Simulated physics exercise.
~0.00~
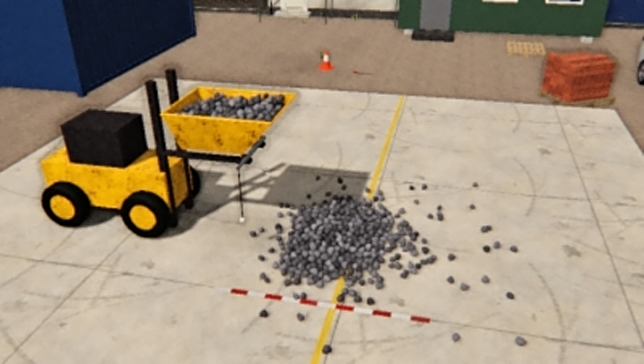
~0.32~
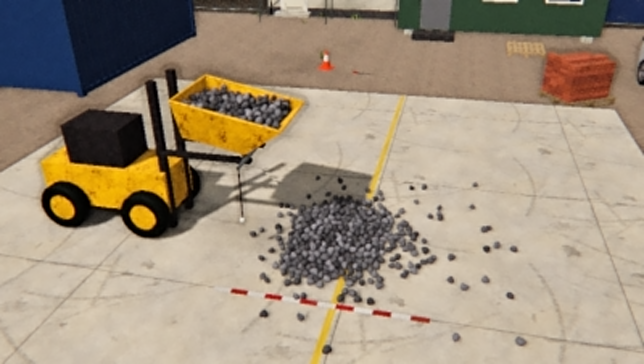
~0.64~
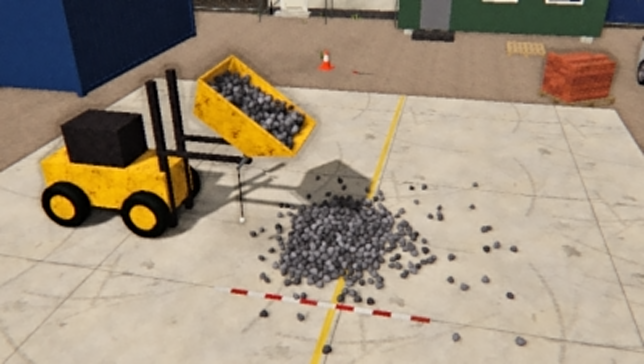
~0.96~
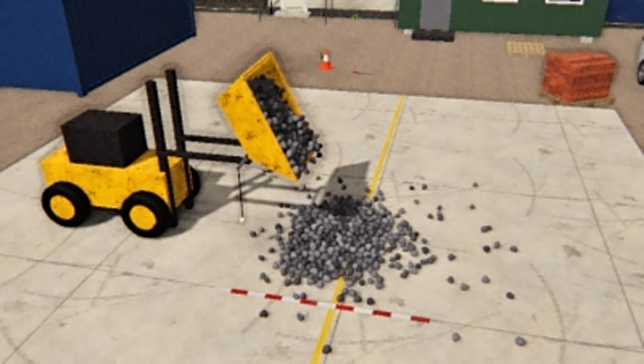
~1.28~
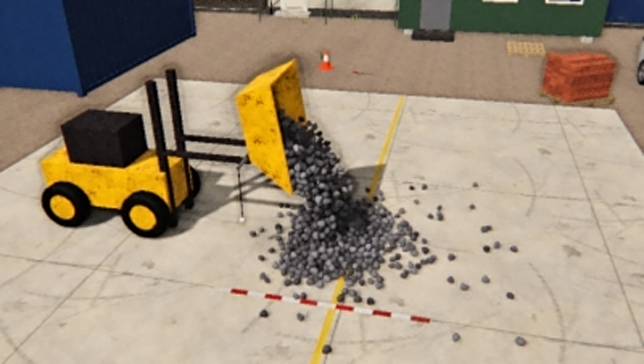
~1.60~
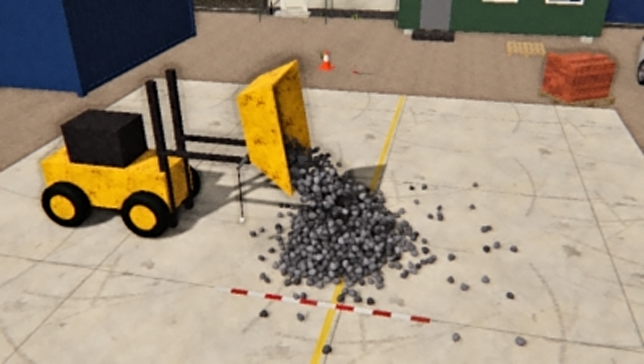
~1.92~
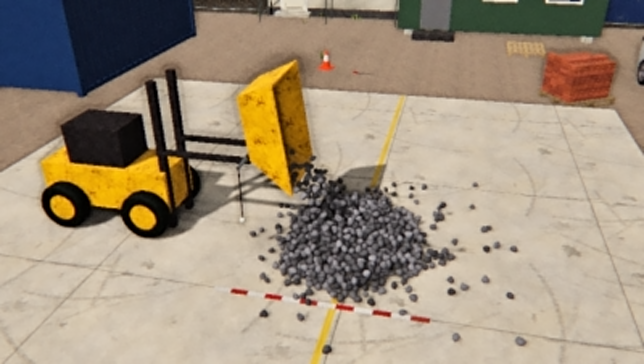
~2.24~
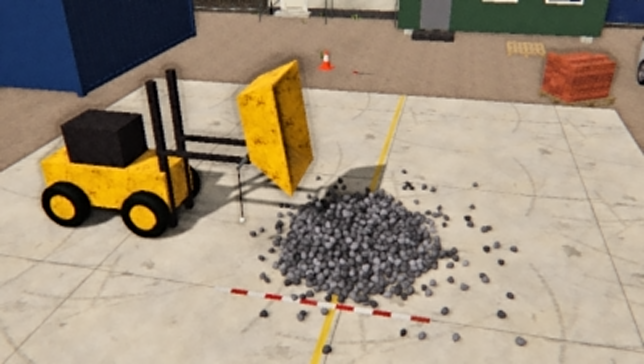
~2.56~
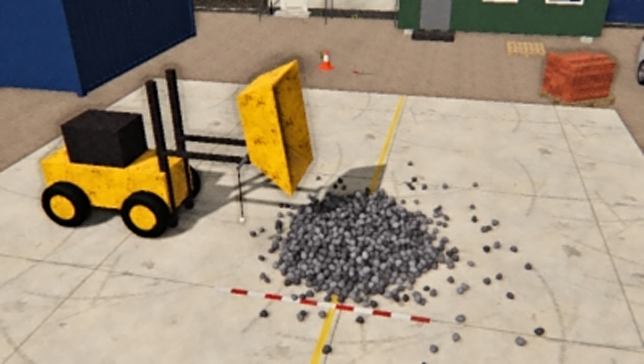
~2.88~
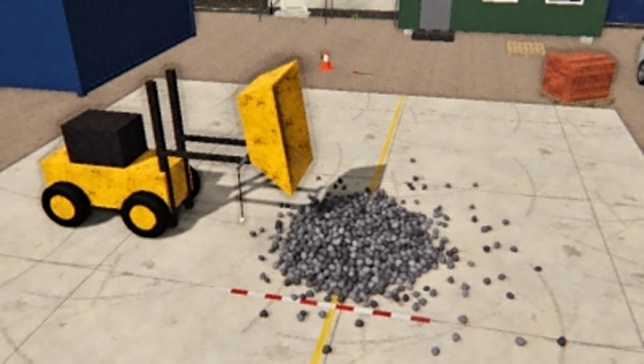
A yellow fork truck with a black block on its back stands at the left of a pale concrete yard, seen from above, holding up a yellow skip full of grey stones. An earlier heap lies to the right across a painted yellow line, behind a red-and-white staff, with a blue container, an orange cone and reddish stacked blocks beyond. The skip tips steadily to the right until its floor is nearly upright. The stones slide out in a thick stream onto the heap, which broadens and spreads rightward over the line. A few stones roll toward the lower right, and the emptied skip stays tipped.
